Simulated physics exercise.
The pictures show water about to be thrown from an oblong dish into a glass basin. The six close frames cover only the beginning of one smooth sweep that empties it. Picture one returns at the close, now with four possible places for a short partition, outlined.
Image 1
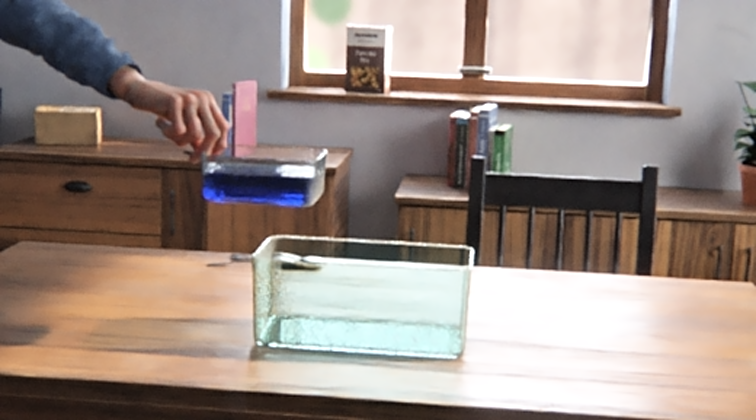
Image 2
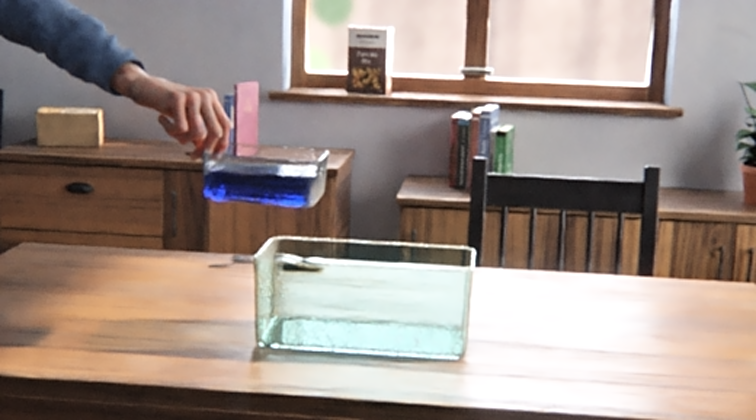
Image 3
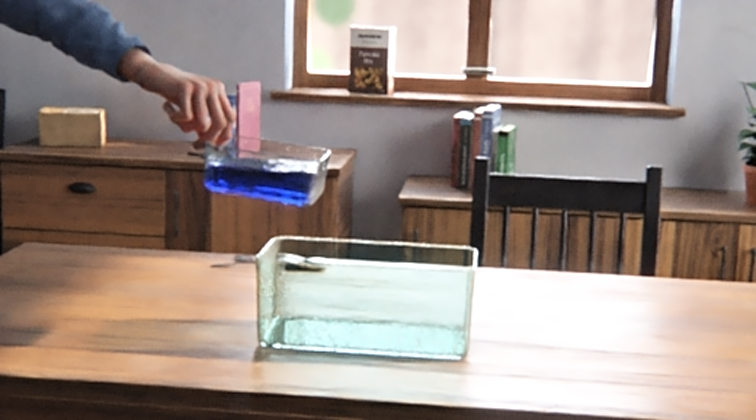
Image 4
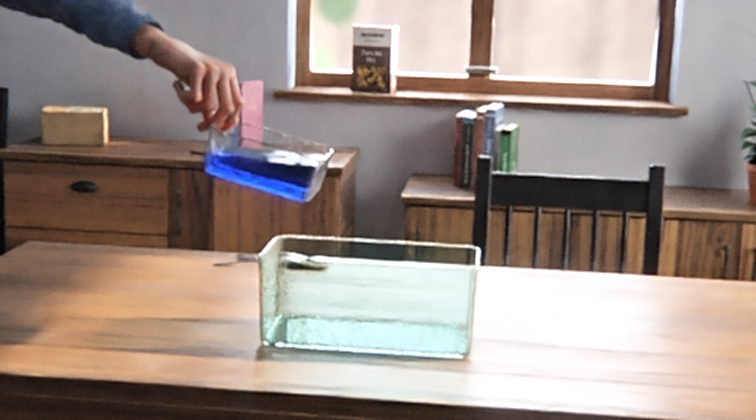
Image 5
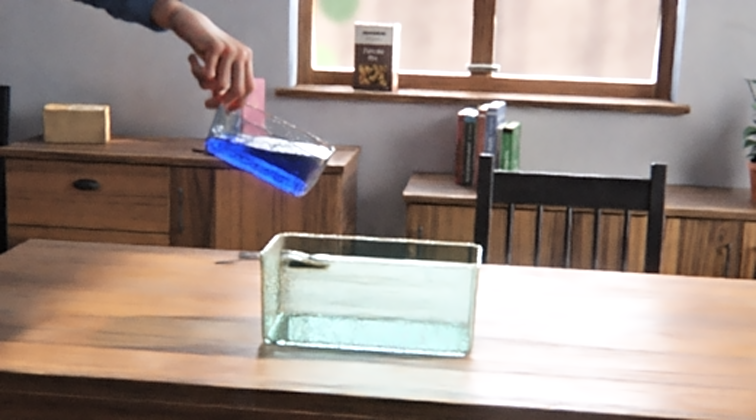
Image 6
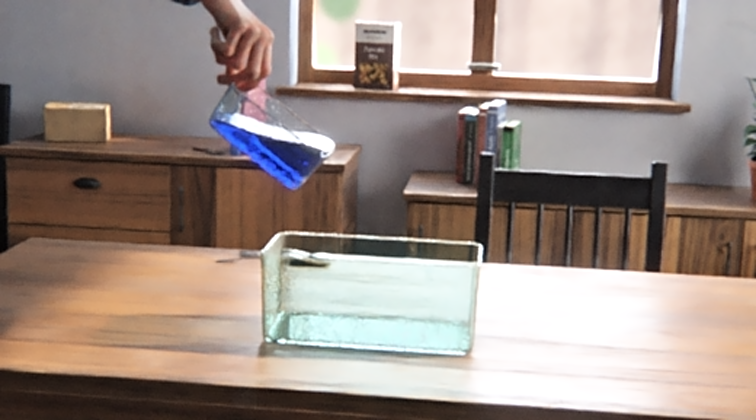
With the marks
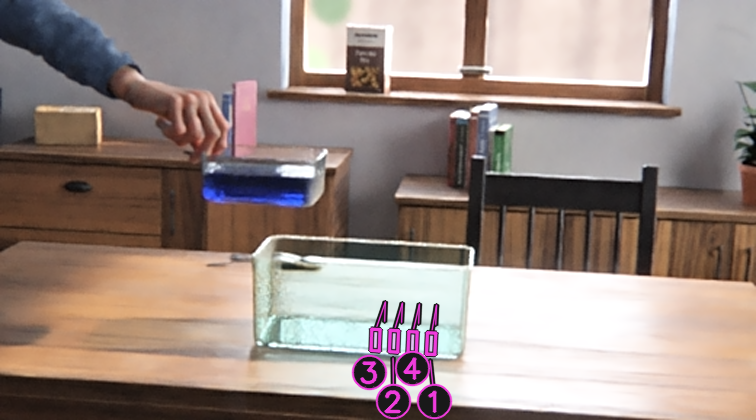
A hand held a small clear dish of blue liquid above a larger glass basin on a wooden table, then tilted it more and more steeply to the right until the liquid reached the lip.
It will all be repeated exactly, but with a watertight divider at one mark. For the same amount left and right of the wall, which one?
Best: 2.
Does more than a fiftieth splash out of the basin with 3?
Yes.
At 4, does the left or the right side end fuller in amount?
The left side.
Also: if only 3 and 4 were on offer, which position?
3 it is.
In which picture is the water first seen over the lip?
In picture 6.
On the marked copy, 1 at (430, 360); 2 at (393, 357); 3 at (374, 356); 4 at (411, 359).
With 1, about 80 % ends left of the wall and 14 % right of it; 6 % is lost outside.
With 2, about 47 % ends left of the wall and 46 % right of it; 7 % is lost outside.
With 3, about 32 % ends left of the wall and 60 % right of it; 8 % is lost outside.
With 4, about 70 % ends left of the wall and 23 % right of it; 7 % is lost outside.
